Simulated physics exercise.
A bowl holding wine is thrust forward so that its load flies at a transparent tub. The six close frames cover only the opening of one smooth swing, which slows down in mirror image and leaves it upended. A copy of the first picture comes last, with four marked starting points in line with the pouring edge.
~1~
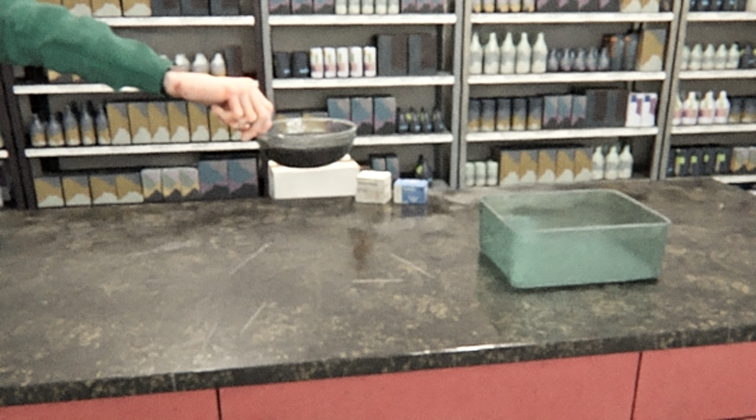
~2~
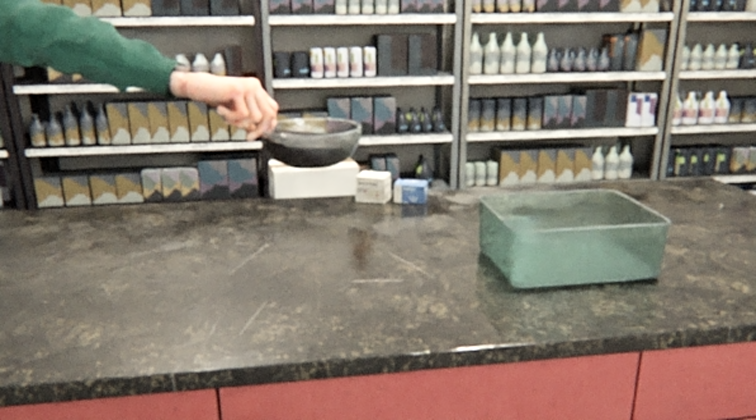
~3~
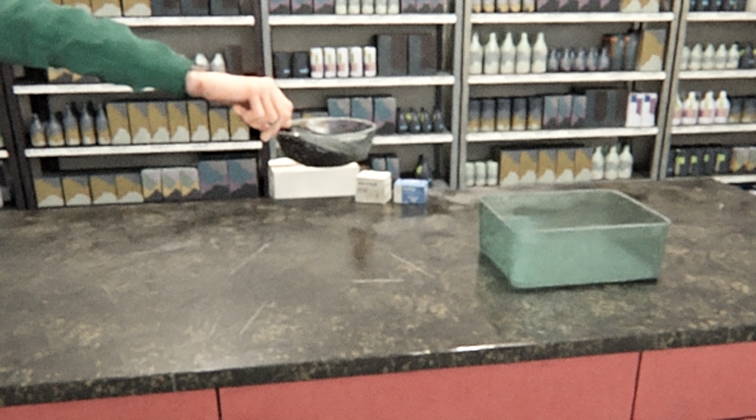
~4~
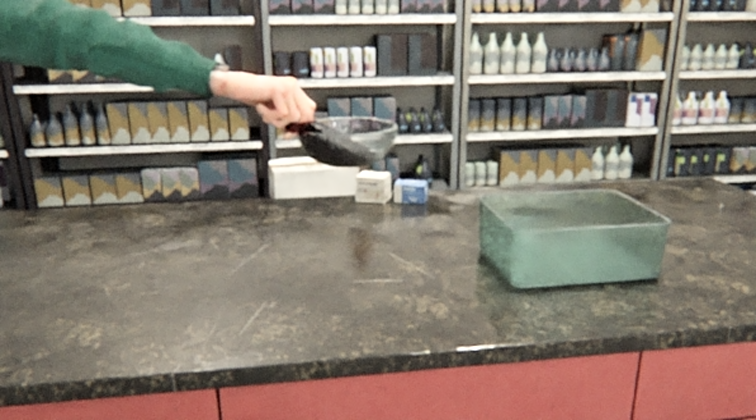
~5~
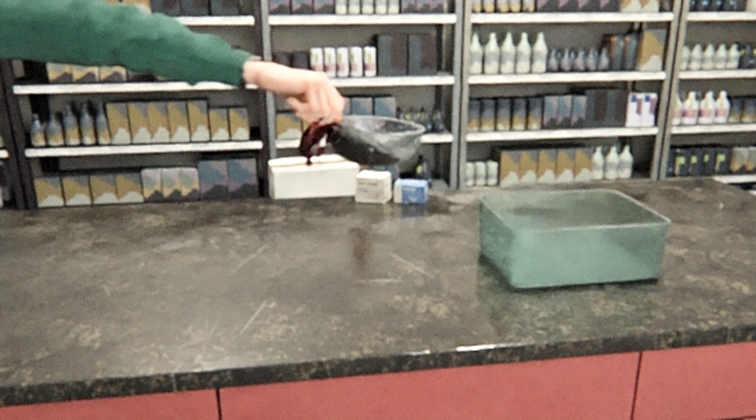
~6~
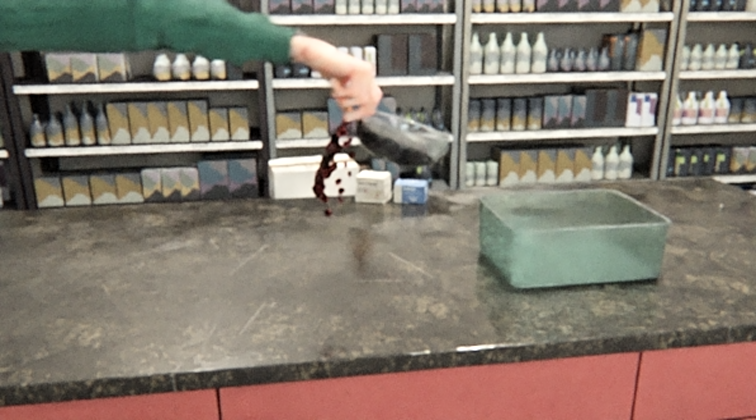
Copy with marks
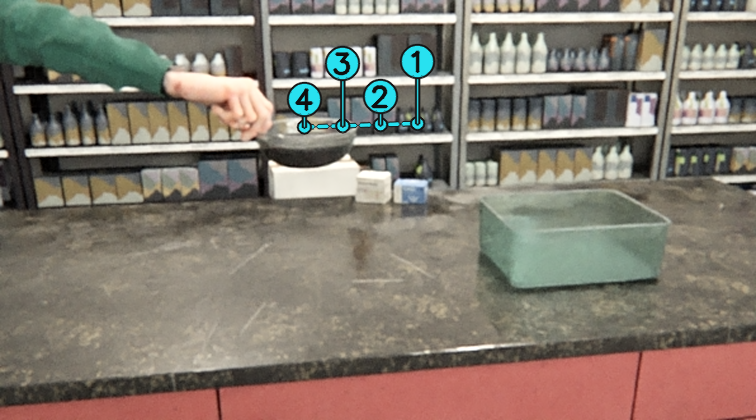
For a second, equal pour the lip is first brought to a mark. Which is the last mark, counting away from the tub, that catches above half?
4.
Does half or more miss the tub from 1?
No.
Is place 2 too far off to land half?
No, that is safe.
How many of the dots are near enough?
All of them.
On the marked copy, 1 at (417, 123); 2 at (380, 124); 3 at (342, 125); 4 at (304, 127).
Choosing 1, about 70 % lands in the tub, 12 % falls short and 18 % goes beside or beyond.
Choosing 2, about 79 % lands in the tub, 16 % falls short and 5 % goes beside or beyond.
Choosing 3, about 74 % lands in the tub, 19 % falls short and 7 % goes beside or beyond.
Choosing 4, about 65 % lands in the tub, 29 % falls short and 7 % goes beside or beyond.
